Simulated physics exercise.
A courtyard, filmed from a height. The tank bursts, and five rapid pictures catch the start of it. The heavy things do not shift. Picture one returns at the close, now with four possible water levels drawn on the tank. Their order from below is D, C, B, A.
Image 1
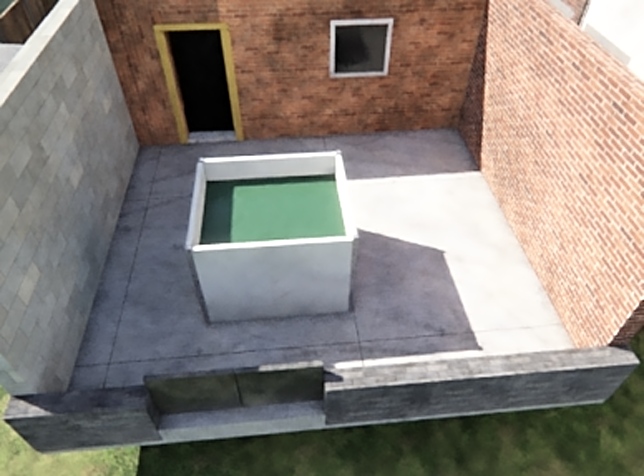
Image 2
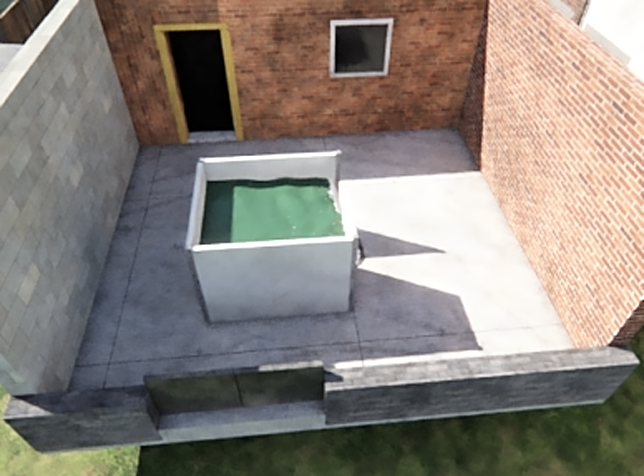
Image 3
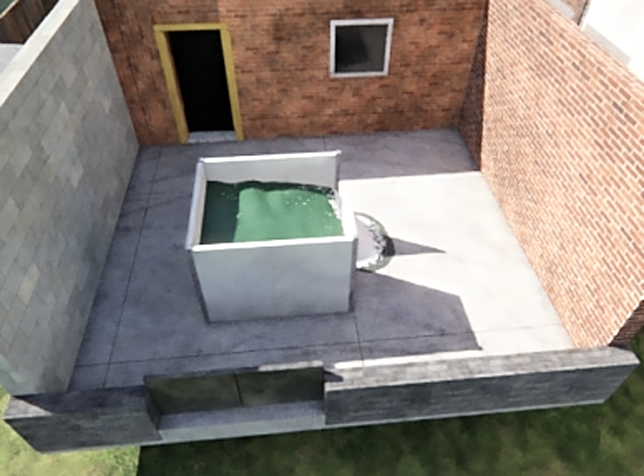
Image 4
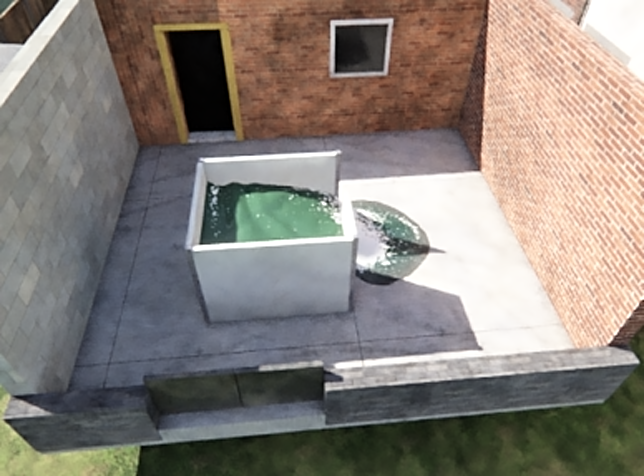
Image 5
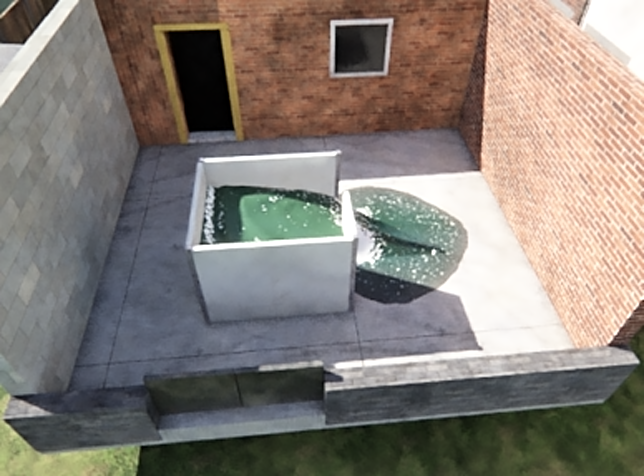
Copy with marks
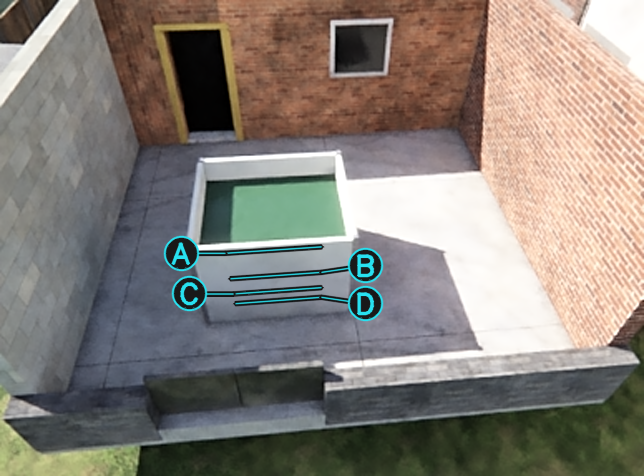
Green water in a square white tank drops and churns into white flecks as some of it pours out through the tank's right side onto the paving. The pool spreads rightward in a widening rounded sheet across the sunlit grey floor. The still, high view looks down on a walled yard, with a yellow-framed doorway and white-framed window in the brick back wall and a low dark wall in front.
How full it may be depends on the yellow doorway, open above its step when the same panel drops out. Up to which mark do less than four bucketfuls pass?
That is mark B.
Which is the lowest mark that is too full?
Here it is mark A.
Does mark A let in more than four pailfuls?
Yes.
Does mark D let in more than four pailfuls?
No, that is safe.
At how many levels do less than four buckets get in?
Three of the four.
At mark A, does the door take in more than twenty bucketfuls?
No, less.
In cyan, A at (273, 250); B at (276, 275); C at (277, 290); D at (278, 300); from the bottom up D, C, B, A.
With A, about 9 bucketfuls get in.
With B, a splash gets over, under a bucket.
With C, nothing gets over.
With D, nothing gets over.
